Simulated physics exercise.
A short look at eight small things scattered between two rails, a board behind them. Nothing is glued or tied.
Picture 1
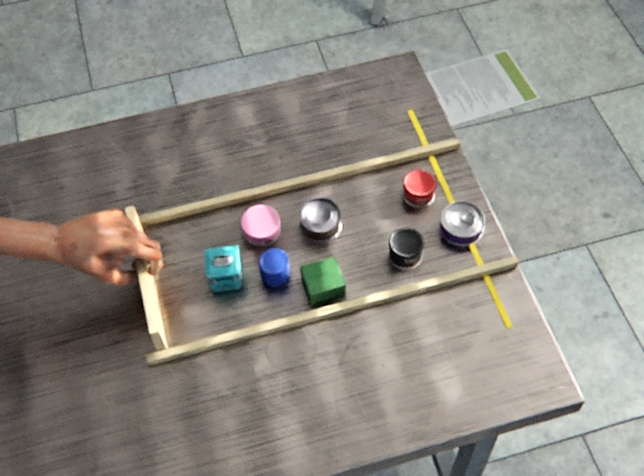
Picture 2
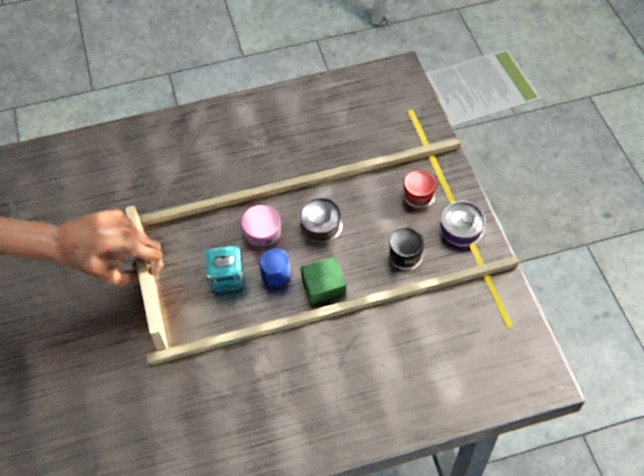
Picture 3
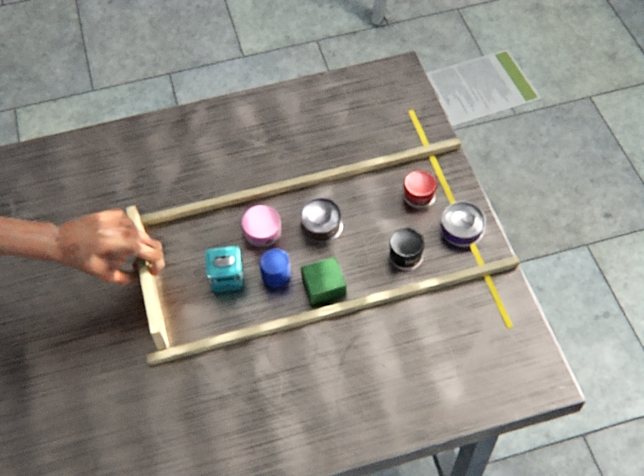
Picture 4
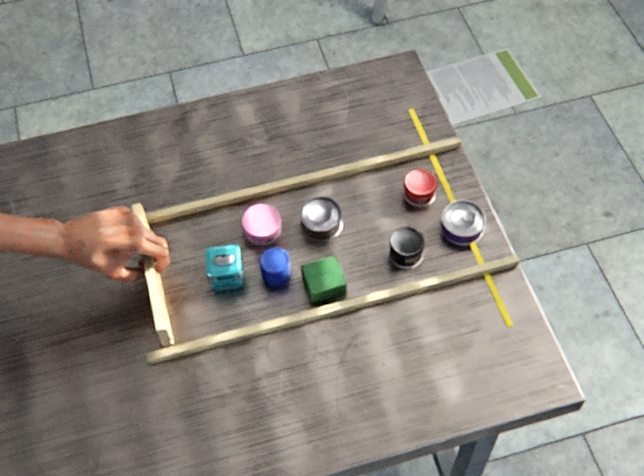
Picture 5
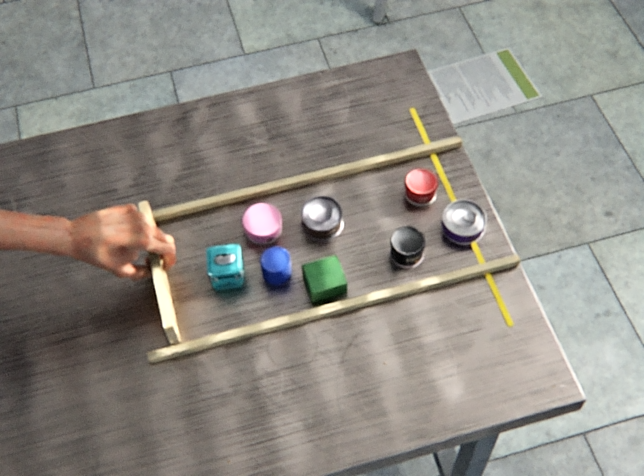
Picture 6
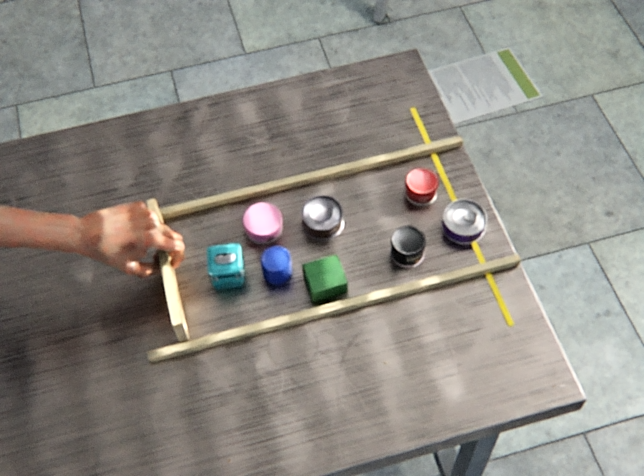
In the video, a hand holds a wooden board between two rails on a table and, after staying nearly still, slides it slightly right toward several small colourful containers and a green block, which stay in place.
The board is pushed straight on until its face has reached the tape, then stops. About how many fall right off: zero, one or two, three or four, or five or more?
The number that fall off is five or more.
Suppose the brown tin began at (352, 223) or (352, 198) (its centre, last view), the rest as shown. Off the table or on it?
In turn it drops off; goes over.
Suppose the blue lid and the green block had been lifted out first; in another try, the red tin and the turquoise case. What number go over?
First 3, then 2.
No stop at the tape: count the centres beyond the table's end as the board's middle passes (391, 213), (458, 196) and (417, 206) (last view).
It would be 0, 5 and 1.
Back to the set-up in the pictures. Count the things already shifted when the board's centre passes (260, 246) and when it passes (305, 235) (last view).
At the one place 4, at the other 5.
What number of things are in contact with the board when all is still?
It touches 3.
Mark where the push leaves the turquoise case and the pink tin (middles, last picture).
First (476, 201), then (464, 172).
Soon after, none off yet; purple tin at rest near (464, 221); red tin at rest near (422, 187); black pot at rest near (408, 247).
Then, none off yet; purple tin at rest near (464, 221); red tin moved about its own width near (444, 178); black pot moved about its own width near (440, 251).
At rest, the number that fall off is five or more; fallen, blue lid, brown tin, black pot, red tin and purple tin.
